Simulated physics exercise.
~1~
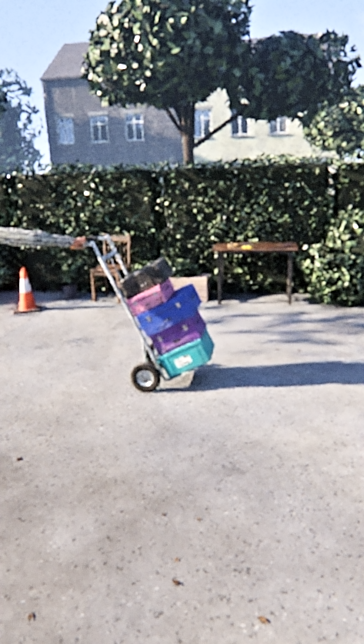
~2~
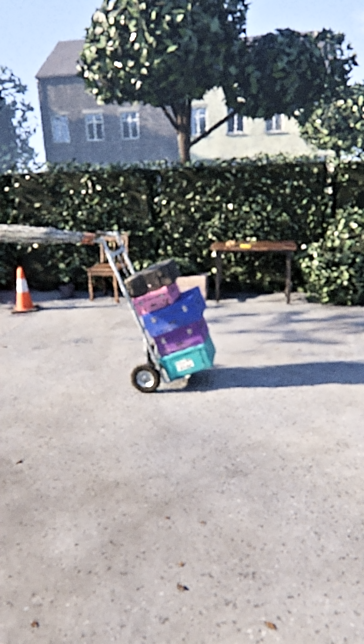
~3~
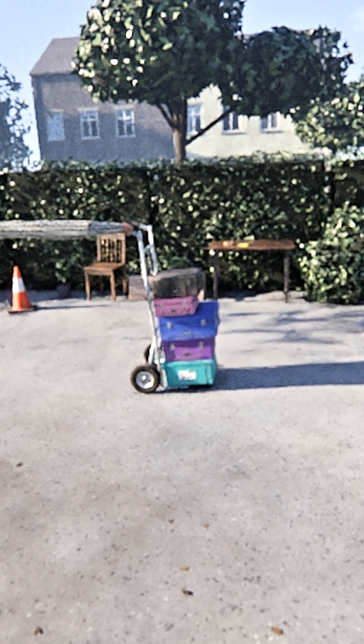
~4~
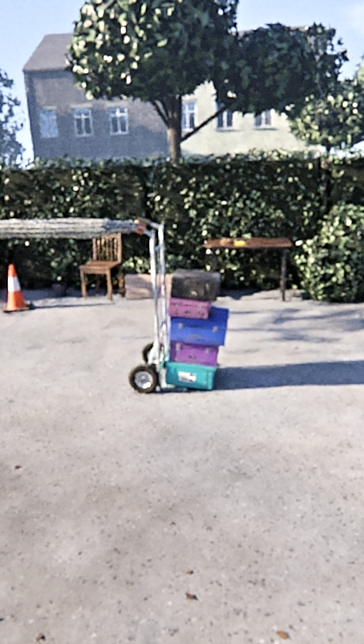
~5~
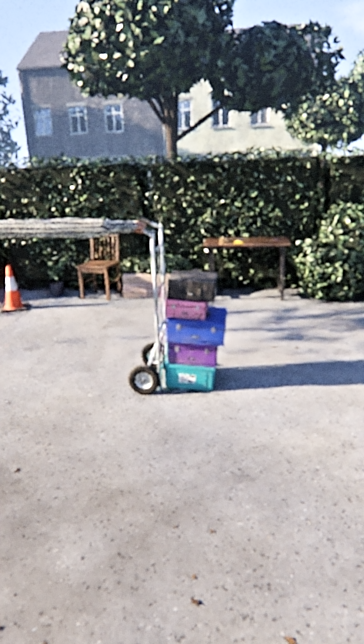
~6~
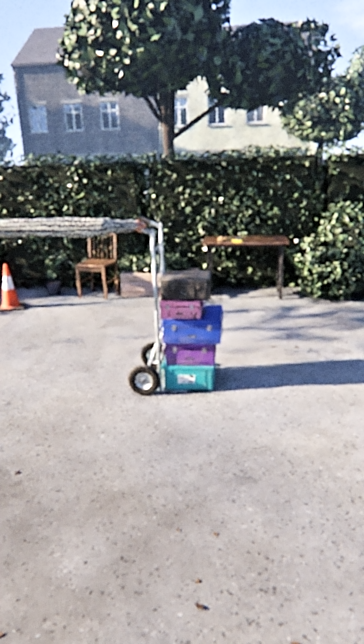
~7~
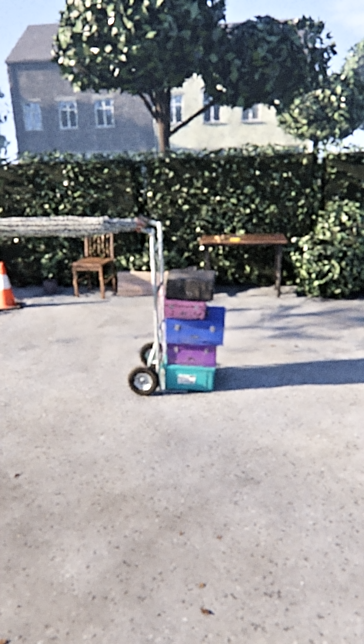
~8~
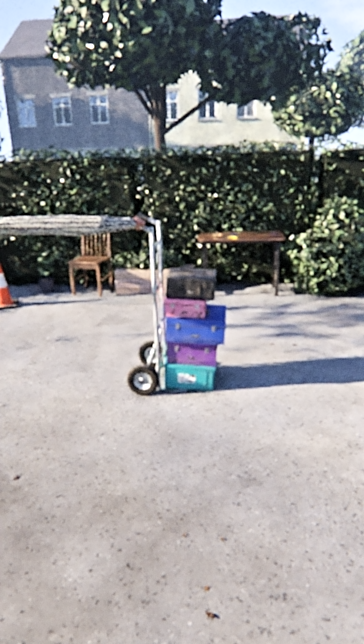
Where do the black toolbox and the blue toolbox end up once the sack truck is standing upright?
Both keep their places in the stack, with the black toolbox on top and the blue toolbox between the pink and purple ones.
The video shows a sack truck leaning back with a stack of coloured toolboxes above a turquoise tote on a paved yard; it swings upright, the upper boxes rock slightly, and it ends standing still with the stack still in place.
